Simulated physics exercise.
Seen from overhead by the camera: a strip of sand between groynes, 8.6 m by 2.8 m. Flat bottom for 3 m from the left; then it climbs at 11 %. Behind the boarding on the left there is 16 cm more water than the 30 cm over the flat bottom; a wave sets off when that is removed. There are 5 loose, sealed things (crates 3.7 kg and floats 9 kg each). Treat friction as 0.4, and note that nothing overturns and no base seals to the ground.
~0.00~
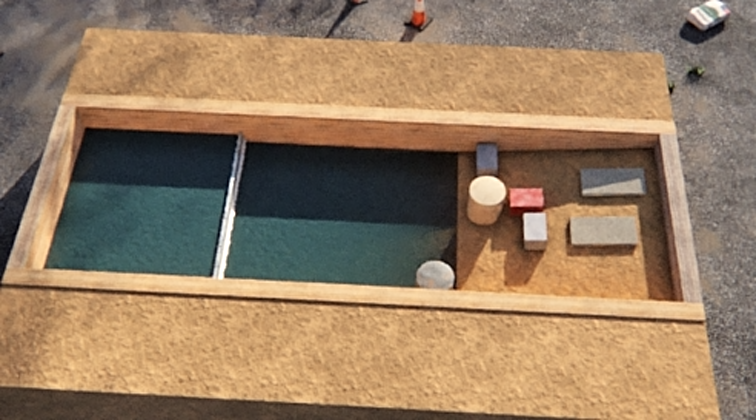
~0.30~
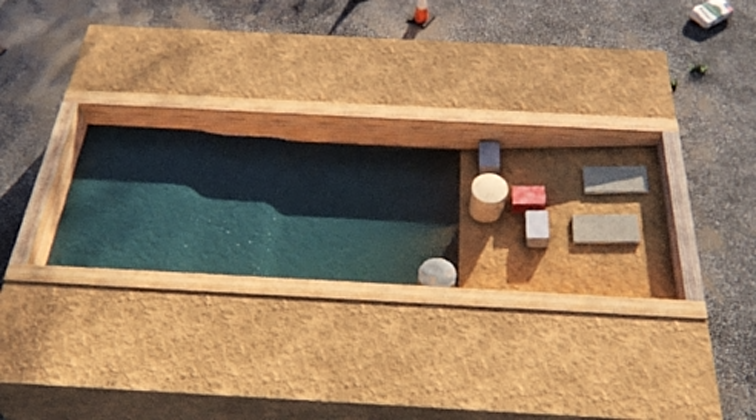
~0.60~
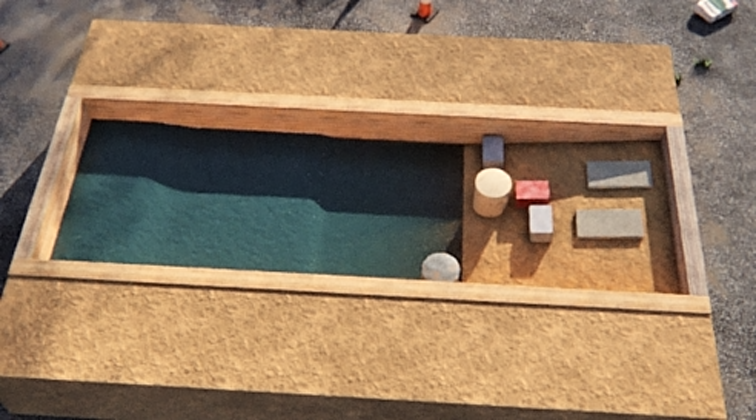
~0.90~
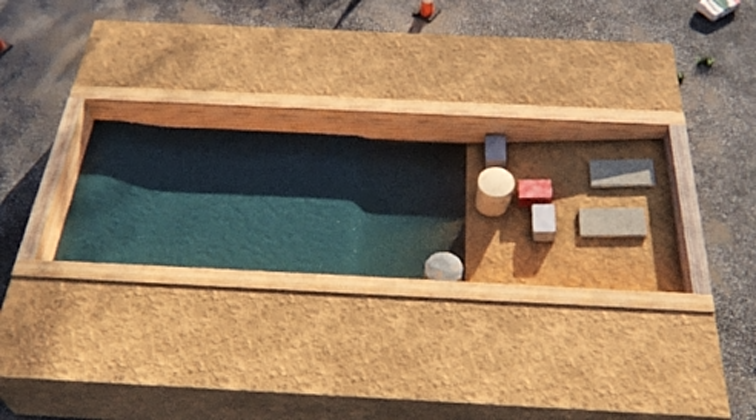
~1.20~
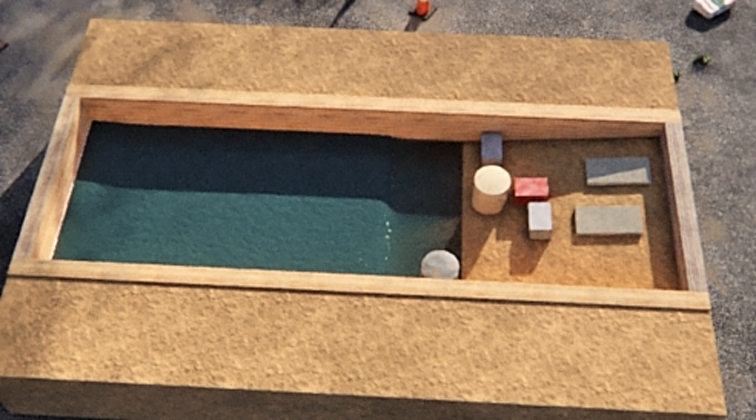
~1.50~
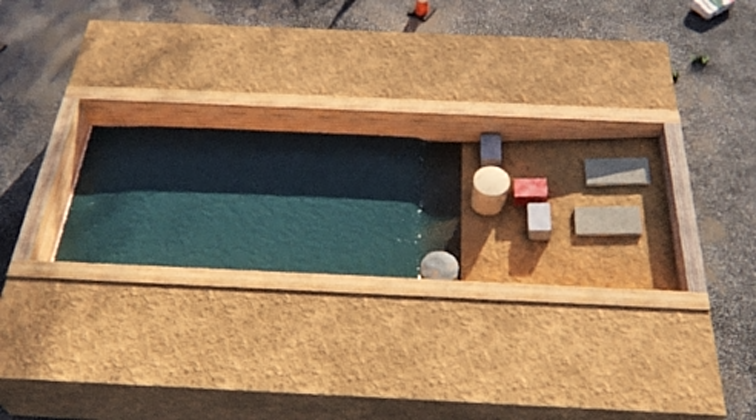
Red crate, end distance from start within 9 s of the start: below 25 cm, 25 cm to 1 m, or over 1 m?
It is going to wind up a long way off.
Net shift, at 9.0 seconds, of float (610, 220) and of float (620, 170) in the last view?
The first is 0 cm from its start, the second 0 cm.
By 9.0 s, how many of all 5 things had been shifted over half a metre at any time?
I make that 3.
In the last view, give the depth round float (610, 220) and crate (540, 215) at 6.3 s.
I'd put it at 0 cm and 4 cm respectively.
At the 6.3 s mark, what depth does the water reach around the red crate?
The depth there is around 6 cm.
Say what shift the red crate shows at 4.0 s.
By that time, close to 5 cm.
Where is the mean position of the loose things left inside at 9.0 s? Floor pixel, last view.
I'd say about (472, 193) in the last view.
After 2.1 s the red crate is near (533, 188), 0.0 m from its start, aground; 0 afloat.
After 4.0 s the red crate is near (531, 188), 0.0 m from its start, afloat; 2 afloat.
After 6.3 s the red crate is near (453, 223), 1.3 m from its start, afloat; 2 afloat.
After 9.0 s the red crate is near (345, 180), 2.7 m from its start, afloat; 3 afloat.
